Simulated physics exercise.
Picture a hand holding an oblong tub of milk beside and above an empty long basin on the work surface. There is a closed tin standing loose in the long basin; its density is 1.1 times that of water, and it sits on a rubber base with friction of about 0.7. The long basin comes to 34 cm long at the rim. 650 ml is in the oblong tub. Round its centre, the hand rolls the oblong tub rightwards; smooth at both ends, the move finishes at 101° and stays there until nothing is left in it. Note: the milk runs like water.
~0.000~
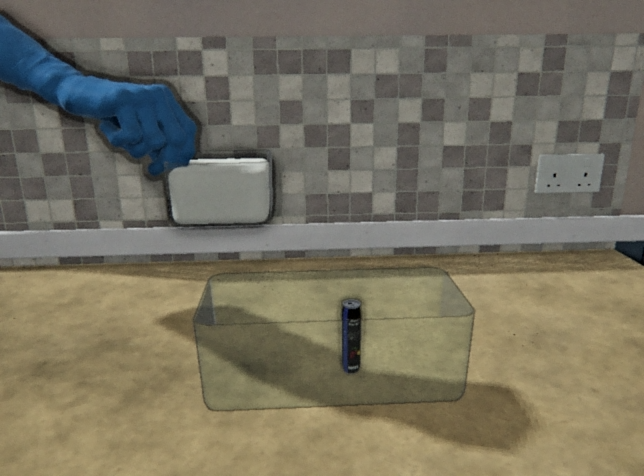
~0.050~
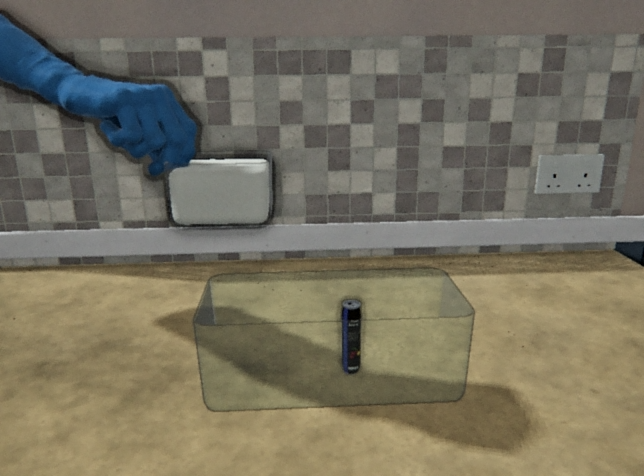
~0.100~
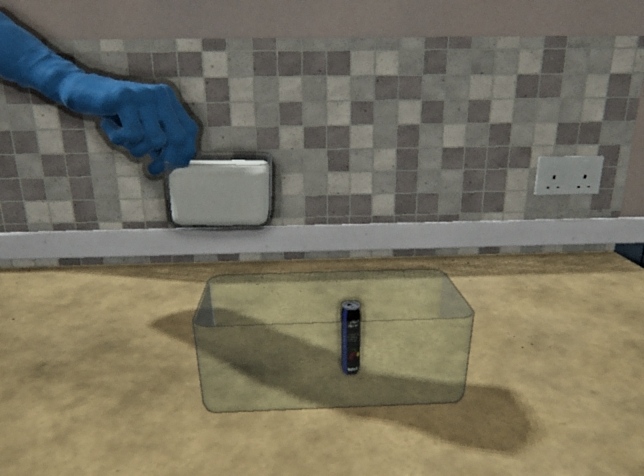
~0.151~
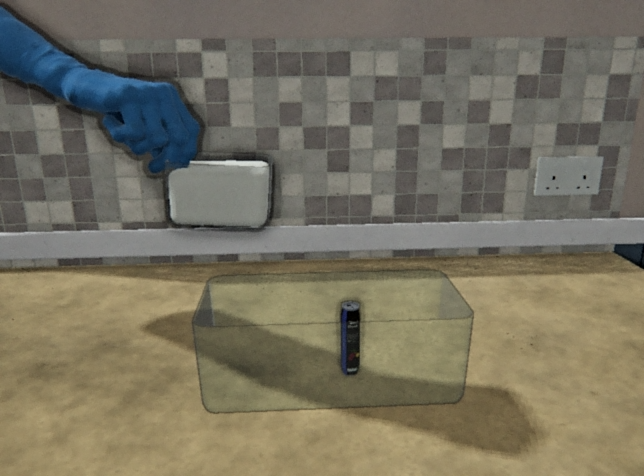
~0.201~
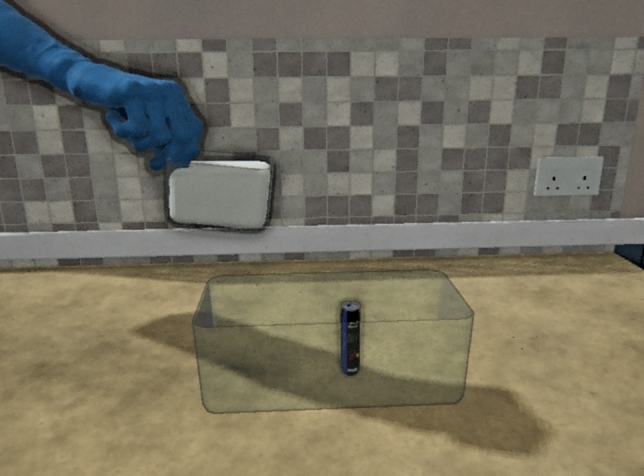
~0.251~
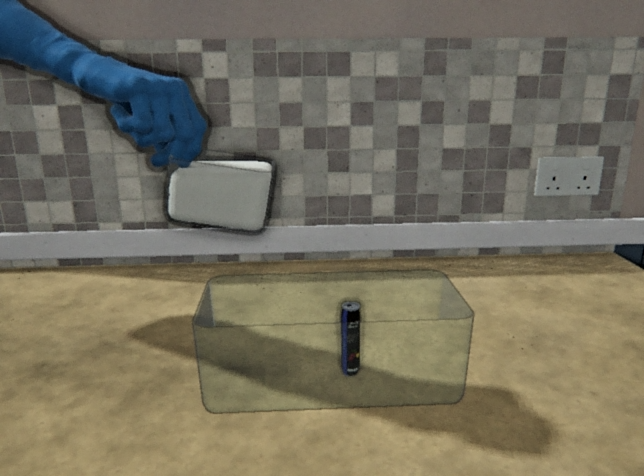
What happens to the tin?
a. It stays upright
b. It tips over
a, it stays upright.
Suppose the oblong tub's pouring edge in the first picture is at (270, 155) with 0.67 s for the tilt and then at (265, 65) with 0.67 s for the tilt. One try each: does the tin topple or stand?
Trial 1 - tin tips; trial 2 - tin stays standing.
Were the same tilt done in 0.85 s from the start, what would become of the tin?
With that tilt, the tin tips.
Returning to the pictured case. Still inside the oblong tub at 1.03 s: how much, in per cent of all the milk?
14 per cent or thereabouts.
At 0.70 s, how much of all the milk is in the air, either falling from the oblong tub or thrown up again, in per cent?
Near 28 per cent at that time.
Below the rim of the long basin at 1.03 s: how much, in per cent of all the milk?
Reading: Approx. 76 %.
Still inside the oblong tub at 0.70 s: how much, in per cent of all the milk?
At that time about 62 in a hundred parts are still held.
After 0.70 s the tilt is 60° and 62 per cent is still to pour; the tin stands where it began.
After 1.03 s the tilt is 93° and 15 per cent is still to pour; the tin stands where it began.
After 1.38 s the tilt is 101° and 2 per cent is still to pour; the tin stands where it began.
After 1.75 s the tilt is 101° and 0 per cent is still to pour; the tin stands where it began.
In the end the tin stands where it began.
